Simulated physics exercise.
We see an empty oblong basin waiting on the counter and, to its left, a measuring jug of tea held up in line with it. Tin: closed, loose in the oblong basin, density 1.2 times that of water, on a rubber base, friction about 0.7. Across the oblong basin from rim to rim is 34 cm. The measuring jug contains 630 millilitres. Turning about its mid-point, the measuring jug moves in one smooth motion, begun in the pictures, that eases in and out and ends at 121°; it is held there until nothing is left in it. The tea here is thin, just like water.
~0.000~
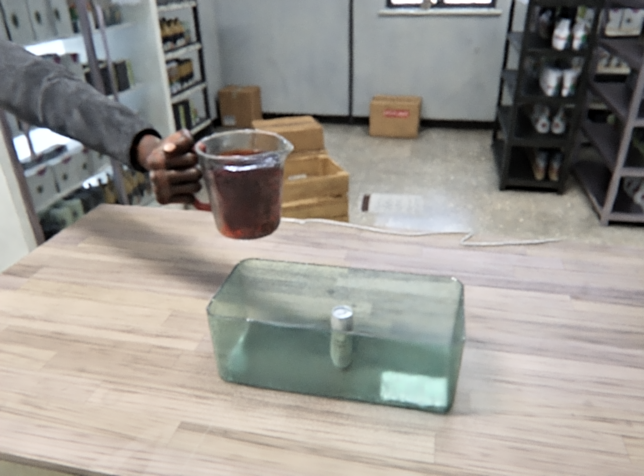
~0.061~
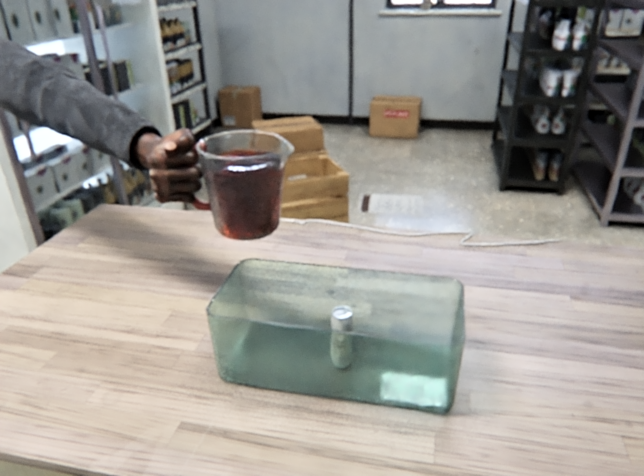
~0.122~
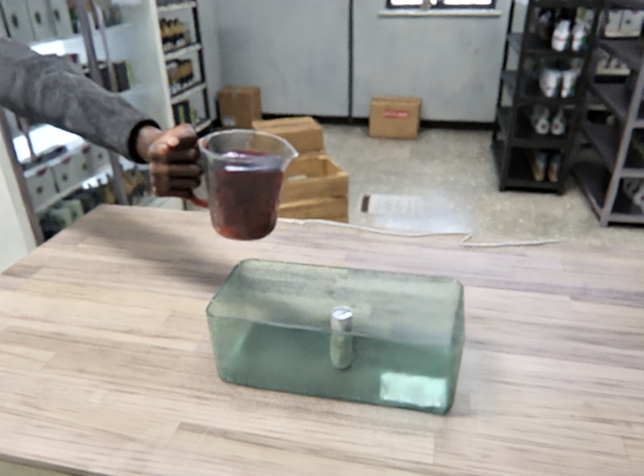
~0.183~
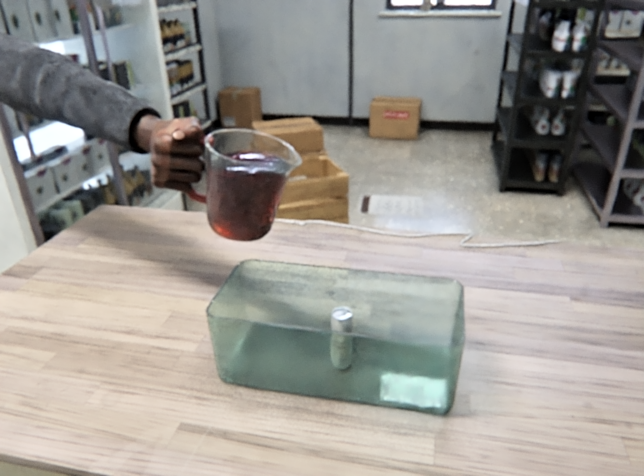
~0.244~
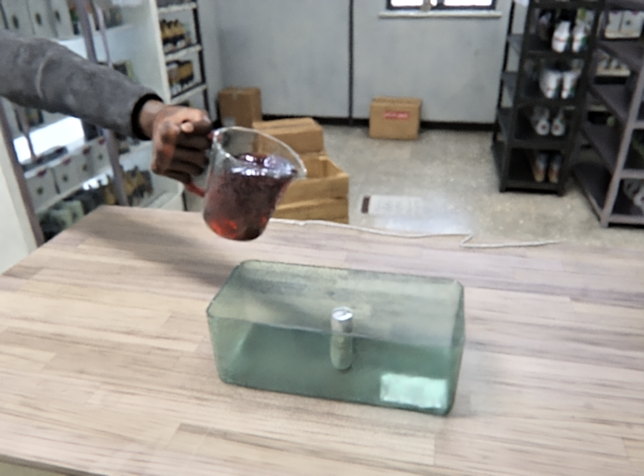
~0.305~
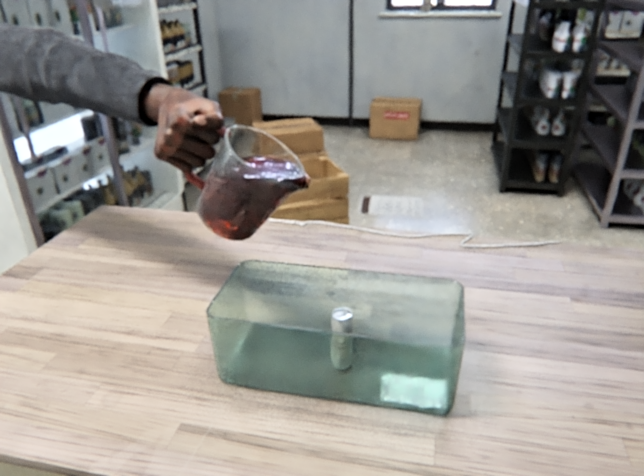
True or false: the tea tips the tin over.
True.
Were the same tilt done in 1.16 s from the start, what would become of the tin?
Result: Tin upright.
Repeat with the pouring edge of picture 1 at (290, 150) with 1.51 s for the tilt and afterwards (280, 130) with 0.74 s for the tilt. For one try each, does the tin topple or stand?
Trial 1 - tin stays standing; trial 2 - tin tips.
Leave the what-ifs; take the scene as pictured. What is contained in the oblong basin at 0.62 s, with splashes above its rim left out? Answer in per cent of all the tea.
24 %, more or less.
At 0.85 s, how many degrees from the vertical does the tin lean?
Lean: Around 0° from upright.
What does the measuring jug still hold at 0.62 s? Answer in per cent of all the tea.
Close to 46 percent of the liquid remains at that time.
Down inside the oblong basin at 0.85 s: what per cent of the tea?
Near 90 in a hundred.
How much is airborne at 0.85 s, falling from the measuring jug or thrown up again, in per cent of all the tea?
Roughly 7 per cent.
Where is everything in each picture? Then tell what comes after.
It leans 0°; its right rim is at (292, 148); the tea meets the walls at (208, 158) and (282, 162); the oblong basin's rim runs from (224, 285) to (464, 311); the tin's top is at (342, 314), in the first picture.
It leans 2°; its right rim is at (293, 150); the tea meets the walls at (208, 157) and (283, 163), in the second picture.
It leans 6°; its right rim is at (296, 154); the tea meets the walls at (210, 157) and (284, 165), in the third picture.
It leans 13°; its right rim is at (301, 163); the tea meets the walls at (214, 159) and (289, 166), in the fourth picture.
It leans 23°; its right rim is at (306, 173); the tea meets the walls at (215, 163) and (298, 170), in the fifth picture.
It leans 35°; its right rim is at (309, 186); the tea meets the walls at (214, 172) and (308, 177); 1 per cent is over the edge, in the sixth picture.
After 0.62 s the tilt is 100° and 46 per cent is still to pour; the tin stands where it began.
After 0.85 s the tilt is 121° and 3 per cent is still to pour; the tin stands 1 cm from where it began.
After 1.09 s the tilt is 121° and 0 per cent is still to pour; the tin lies on its side.
After 1.35 s the tilt is 121° and 0 per cent is still to pour; the tin lies on its side.
In the end the tin lies on its side.
